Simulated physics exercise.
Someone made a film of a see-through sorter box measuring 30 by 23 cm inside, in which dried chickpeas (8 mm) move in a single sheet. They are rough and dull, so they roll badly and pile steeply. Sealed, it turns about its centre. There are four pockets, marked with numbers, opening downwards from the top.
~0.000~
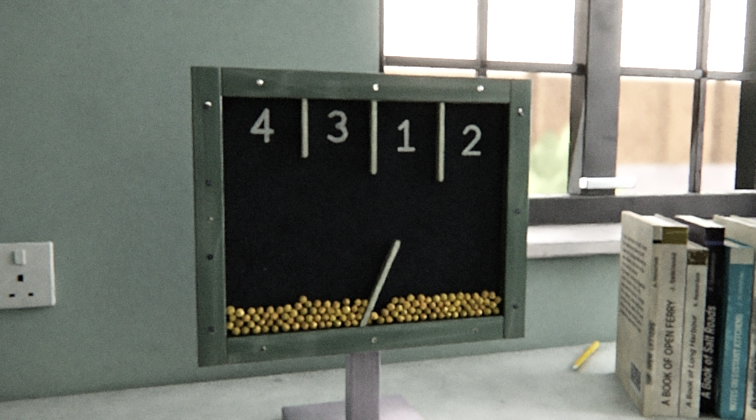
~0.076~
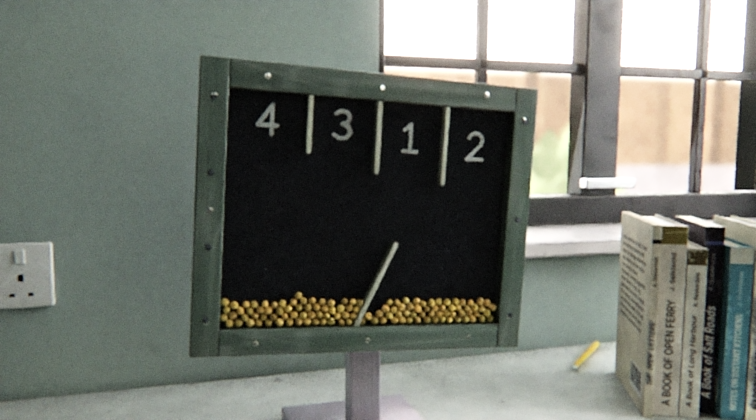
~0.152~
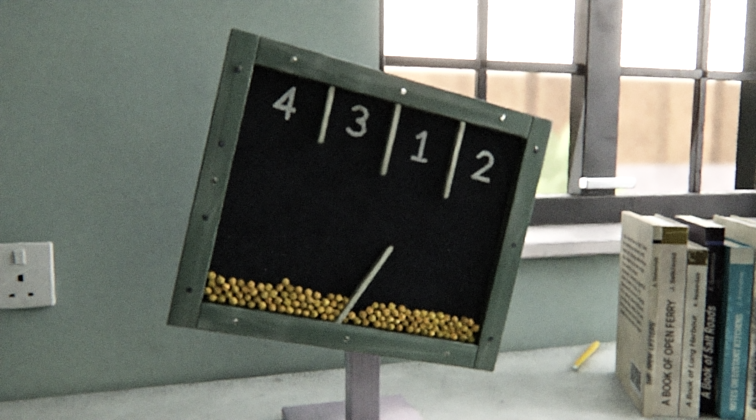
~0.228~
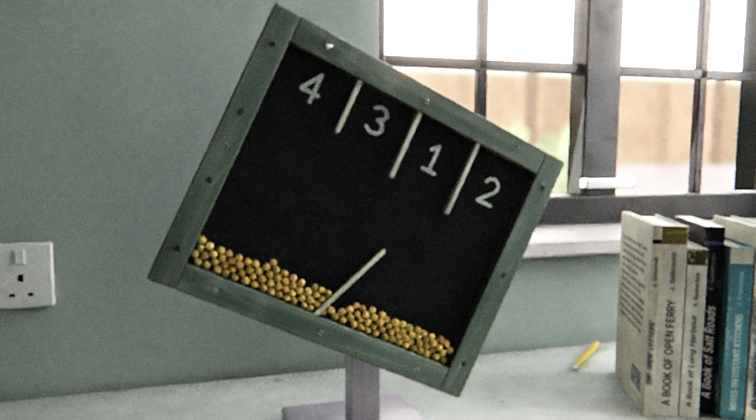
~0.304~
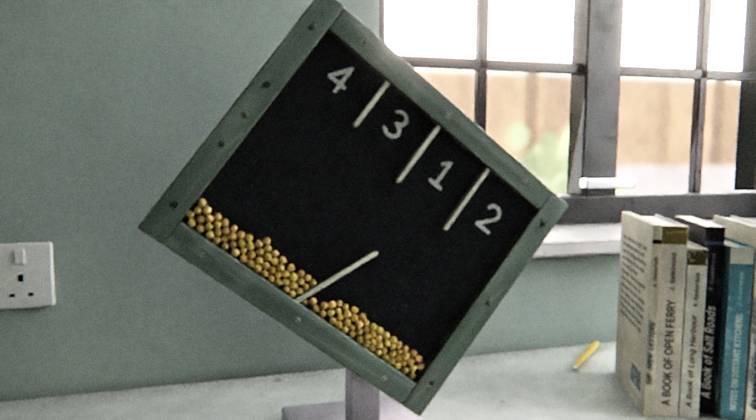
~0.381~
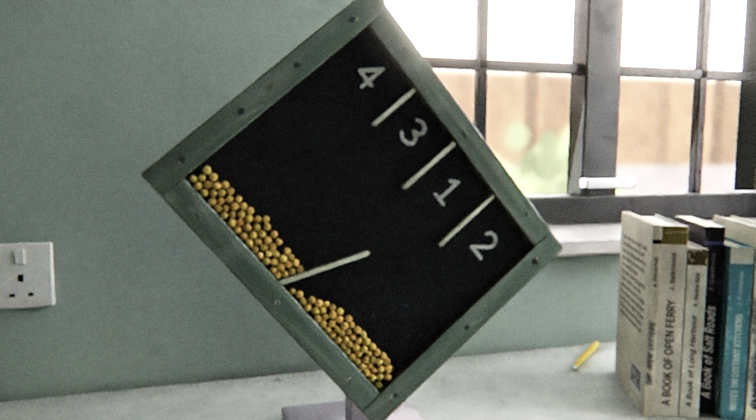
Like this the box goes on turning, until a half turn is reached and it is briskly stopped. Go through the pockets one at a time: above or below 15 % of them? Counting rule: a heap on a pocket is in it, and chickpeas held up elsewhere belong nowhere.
Pocket 1 above, pocket 2 above, pocket 3 below, pocket 4 below.
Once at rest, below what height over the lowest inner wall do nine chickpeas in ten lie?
About 5 cm.
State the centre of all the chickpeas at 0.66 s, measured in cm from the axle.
Roughly 9 cm to the left of the axle and 3 cm beneath it.
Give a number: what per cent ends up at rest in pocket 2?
50 %.
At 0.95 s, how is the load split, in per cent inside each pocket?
Pocket 1: 45; pocket 2: 20; pocket 3: 0; pocket 4: 0.
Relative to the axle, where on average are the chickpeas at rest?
Roughly 8 cm to the left of the axle and 9 cm beneath it.
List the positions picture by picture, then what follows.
The first frame shows level, about 120 chickpeas; load centre (370, 312); top chickpea (303, 300); no. 1 (405, 136), no. 2 (472, 140), no. 3 (338, 127), no. 4 (262, 126); walls (360, 327) to (396, 242).
The second frame shows turned 3° clockwise; load centre (365, 312); top chickpea (298, 296).
The third frame shows turned 13° clockwise; load centre (349, 310); top chickpea (211, 276).
The fourth frame shows turned 25° clockwise; load centre (330, 305); top chickpea (202, 240).
The fifth frame shows turned 38° clockwise; load centre (313, 295); top chickpea (202, 203).
The sixth frame shows turned 50° clockwise; load centre (300, 284); top chickpea (207, 170); no. 1 (448, 190), no. 2 (485, 244), no. 3 (414, 132), no. 4 (369, 74); partition tips (374, 123), (404, 187), (440, 243).
By 0.66 s it has turned 95°, the chickpeas' middle is 9 cm left of and 3 cm below the axle; inside pockets, nothing yet.
By 0.95 s it has turned 142°, the chickpeas' middle is 4 cm left of and 9 cm below the axle; inside pockets, no. 1, 45 %, no. 2, 20 %.
All still by 1.7 s, no. 1, 50 %, no. 2, 50 %, no. 3, 0 %, no. 4, 0 %.
